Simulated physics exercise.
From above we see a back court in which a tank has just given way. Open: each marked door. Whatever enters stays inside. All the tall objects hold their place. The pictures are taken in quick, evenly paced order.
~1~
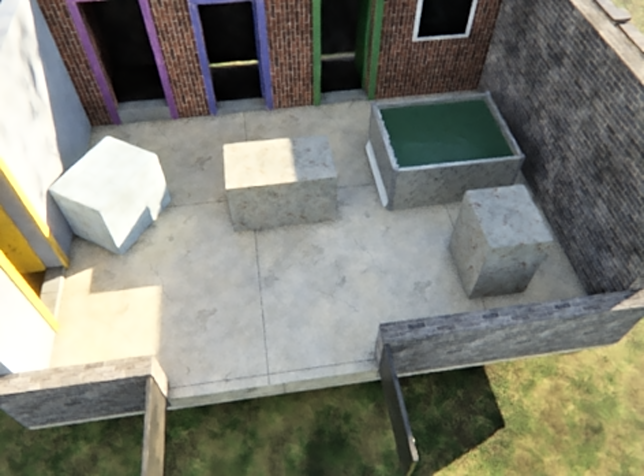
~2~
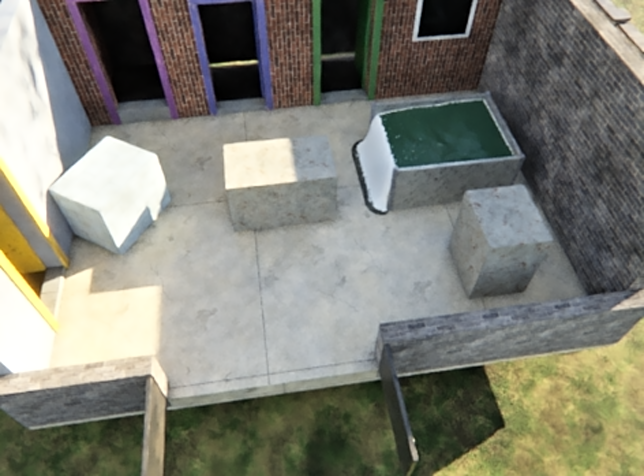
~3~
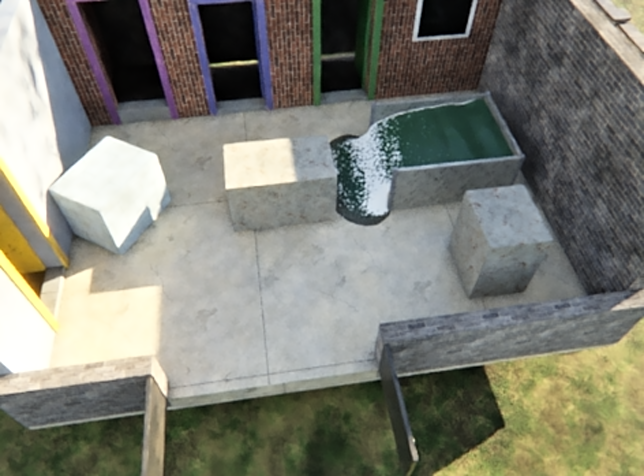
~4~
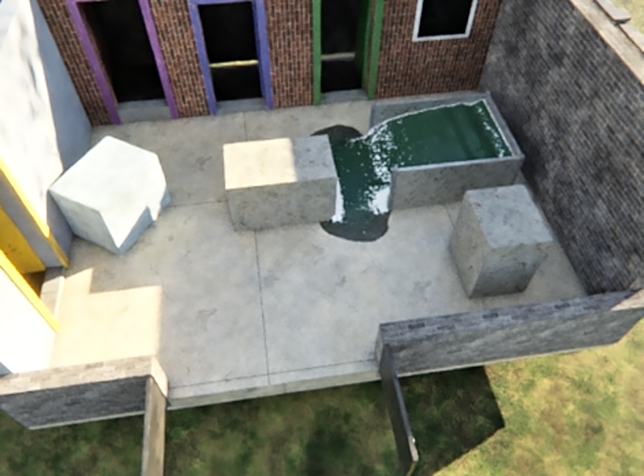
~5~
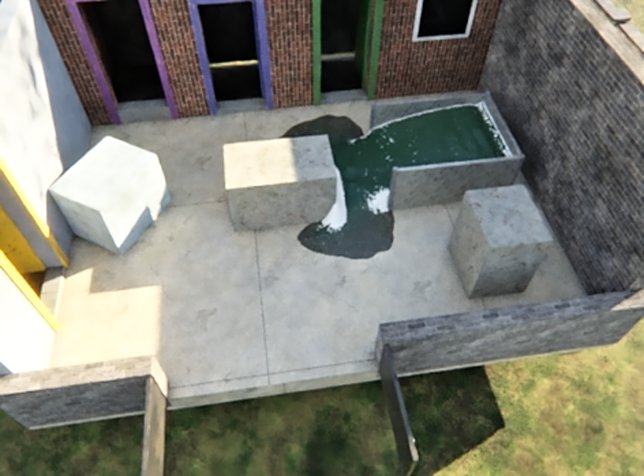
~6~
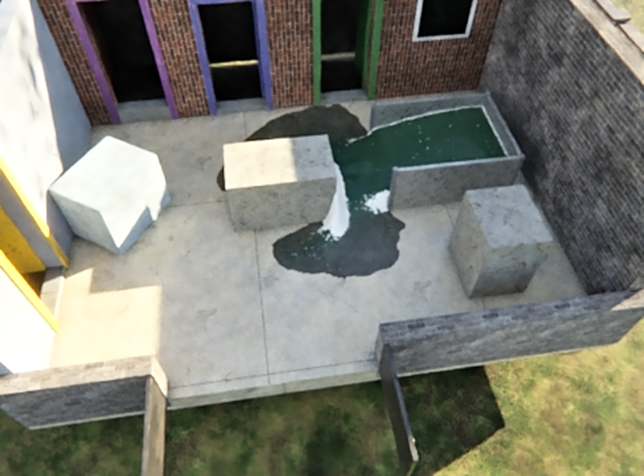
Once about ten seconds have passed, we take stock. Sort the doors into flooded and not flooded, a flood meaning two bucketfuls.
Sorted: Purple door - not flooded; green door - not flooded; blue door - flooded; yellow door - not flooded.
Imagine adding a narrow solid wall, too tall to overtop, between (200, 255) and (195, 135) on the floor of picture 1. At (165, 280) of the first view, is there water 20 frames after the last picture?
Looks like that place is unwetted.
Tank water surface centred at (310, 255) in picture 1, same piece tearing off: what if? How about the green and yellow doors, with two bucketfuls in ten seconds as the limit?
Well, the green door doesn't reach it, while the yellow door gets past it.
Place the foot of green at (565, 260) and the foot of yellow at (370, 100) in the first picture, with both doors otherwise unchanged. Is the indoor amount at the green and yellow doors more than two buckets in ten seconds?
Well, the green door falls below the limit, but the yellow door falls below the limit.
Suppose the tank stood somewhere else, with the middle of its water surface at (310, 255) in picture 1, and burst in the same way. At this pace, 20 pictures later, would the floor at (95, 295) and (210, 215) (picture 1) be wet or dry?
Point 1: Soaked through; point 2: Soaked through.
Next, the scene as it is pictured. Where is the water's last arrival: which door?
I'd go with the yellow door.
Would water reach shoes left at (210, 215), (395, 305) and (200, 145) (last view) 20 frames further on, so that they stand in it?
First spared, then swamped, then swamped.
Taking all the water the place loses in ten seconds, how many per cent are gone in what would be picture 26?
I'd estimate close to 45 per cent.
A moment on, water covers 40 % of the floor; the purple door not reached, the green door wet at the sill, nothing in, the blue door wet at the sill, nothing in, the yellow door not reached.
Next, water covers 55 % of the floor; the purple door wet at the sill, nothing in, the green door wet at the sill, nothing in, the blue door over two buckets in, the yellow door not reached.
Then, water covers 60 % of the floor; the purple door wet at the sill, nothing in, the green door under two buckets in, the blue door over two buckets in, the yellow door wet at the sill, nothing in.
Later, water covers 80 % of the floor; the purple door wet at the sill, nothing in, the green door under two buckets in, the blue door over two buckets in, the yellow door wet at the sill, nothing in.
In the end, water covers 95 % of the floor; the purple door wet at the sill, nothing in, the green door under two buckets in, the blue door over two buckets in, the yellow door wet at the sill, nothing in.
